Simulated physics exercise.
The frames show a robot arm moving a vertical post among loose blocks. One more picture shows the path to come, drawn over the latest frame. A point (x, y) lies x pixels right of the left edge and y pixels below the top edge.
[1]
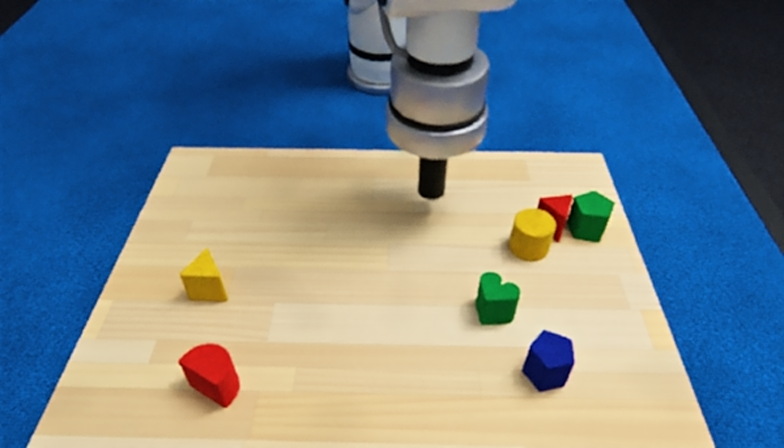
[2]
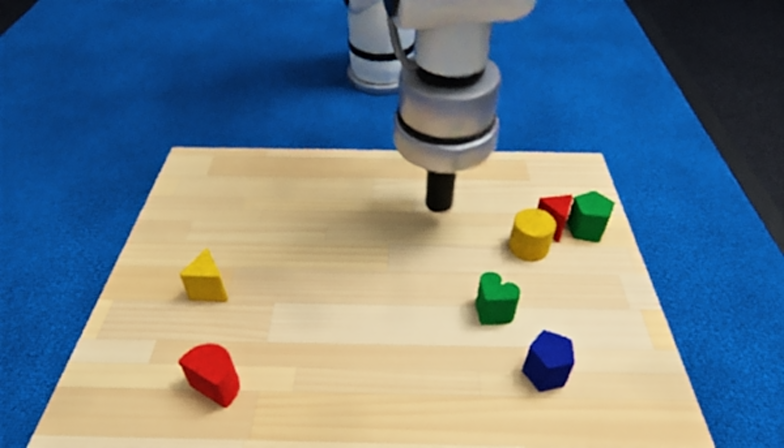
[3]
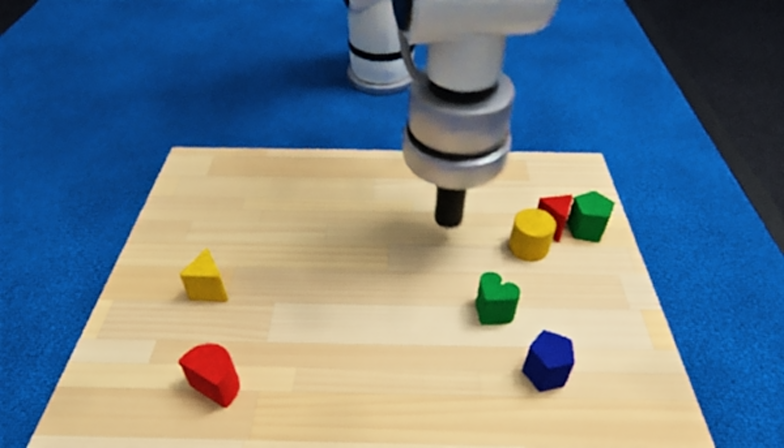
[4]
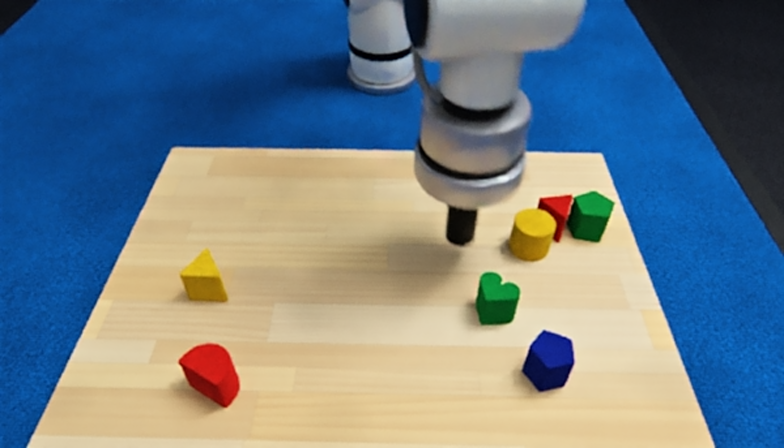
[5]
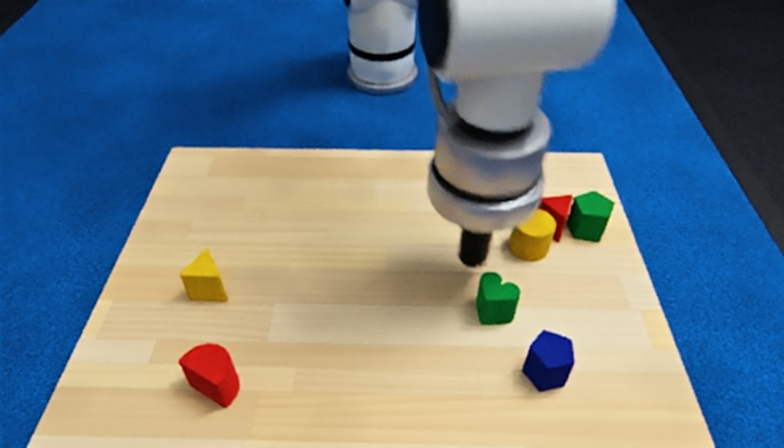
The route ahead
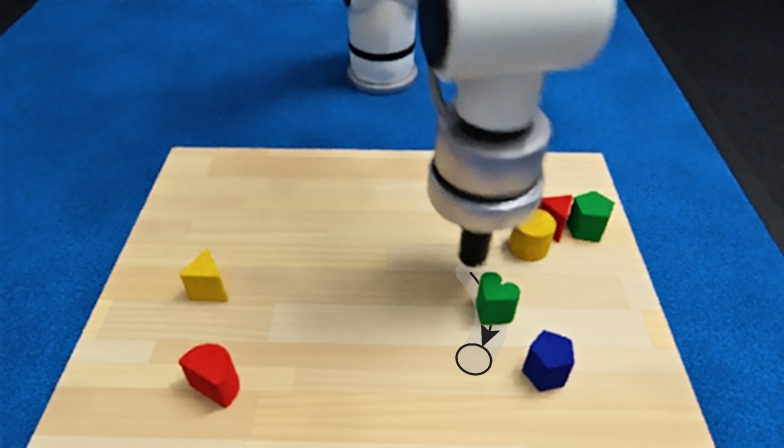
A robot arm with a black post at its tip hangs over a pale wooden board on blue carpet, seen from above by a still camera. A yellow triangle and a red block sit at left, with a green heart, blue pentagon, yellow disc, red triangle and green pentagon at right. The arm moves steadily forward and slightly right, bringing the post near the heart, while the blocks stay still.
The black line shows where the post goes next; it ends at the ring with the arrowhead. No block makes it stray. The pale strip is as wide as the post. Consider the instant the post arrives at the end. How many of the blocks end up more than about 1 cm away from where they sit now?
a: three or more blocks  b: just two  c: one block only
Answer: C.
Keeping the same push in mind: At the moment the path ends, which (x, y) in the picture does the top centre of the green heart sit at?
It should be at (516, 344) by then.
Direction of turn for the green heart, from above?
Viewed from overhead, the green heart winds up turned anticlockwise.
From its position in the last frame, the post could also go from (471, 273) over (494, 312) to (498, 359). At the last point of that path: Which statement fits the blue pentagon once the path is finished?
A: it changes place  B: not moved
A - it changes place.
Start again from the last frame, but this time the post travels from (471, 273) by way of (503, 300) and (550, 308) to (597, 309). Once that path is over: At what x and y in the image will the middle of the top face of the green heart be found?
I think it will end close to (518, 310).
The drawn path runs from (471, 273) via (488, 299) and (490, 330), ending at (474, 359).
On the path given first. One third of the way, post at (491, 286); green heart at (510, 305).
Two thirds of the way, post at (493, 315); green heart at (522, 331), turned 40° anticlockwise.
At the end, post at (476, 345); green heart at (516, 344), turned 95° anticlockwise; yellow disc not moved; blue pentagon at (561, 352).
